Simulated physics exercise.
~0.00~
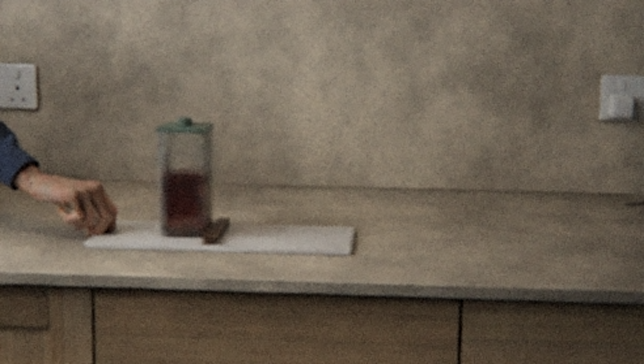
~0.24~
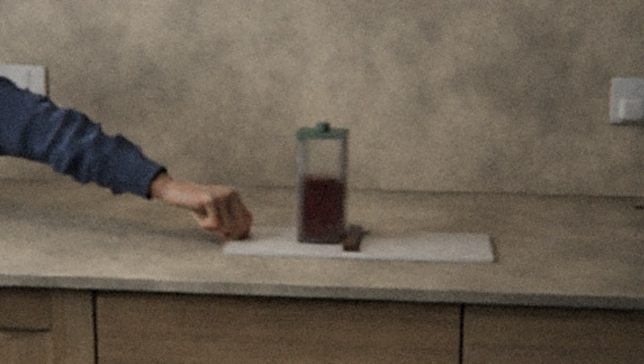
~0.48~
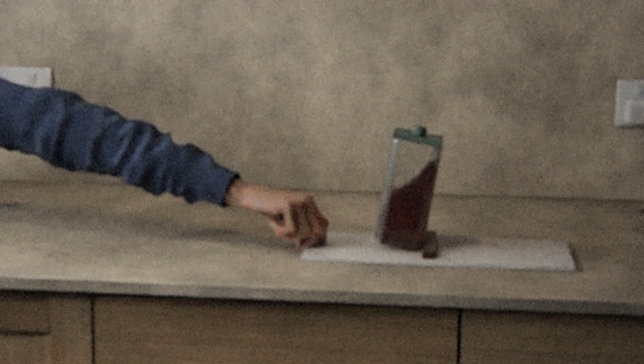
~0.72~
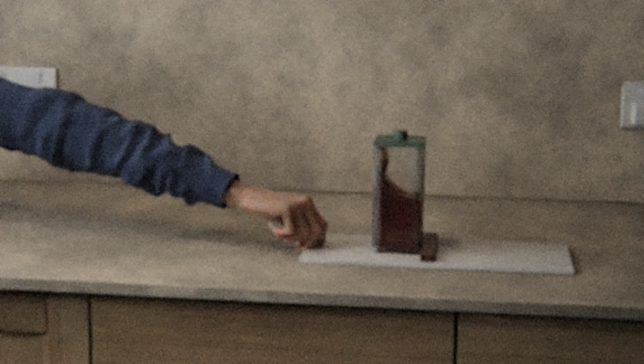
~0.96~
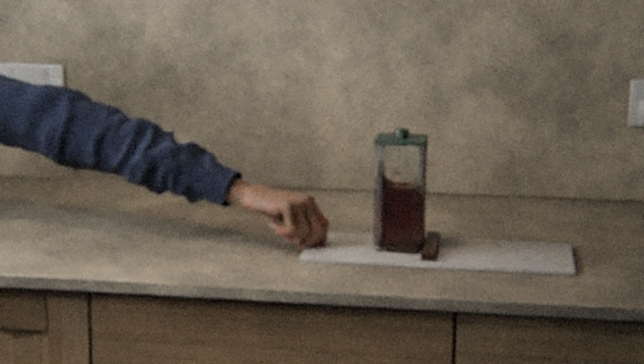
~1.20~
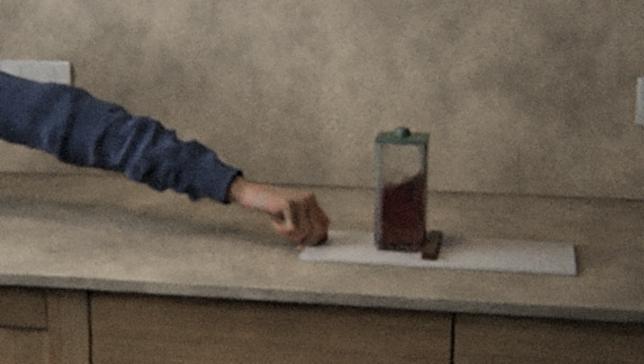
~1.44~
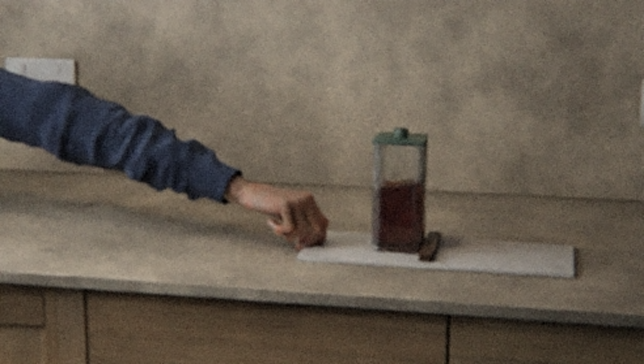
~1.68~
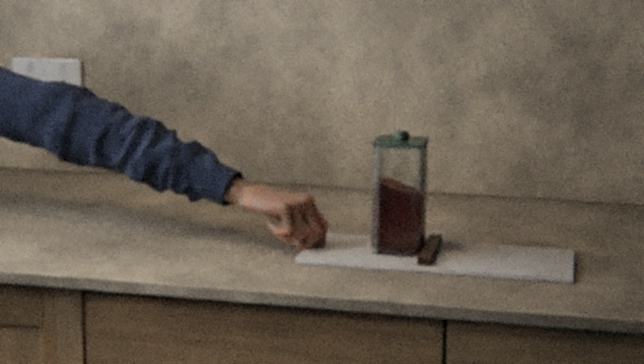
A hand sliding a white board rightward along a counter and stopping, the square bottle of dark liquid tilting, then settling upright.
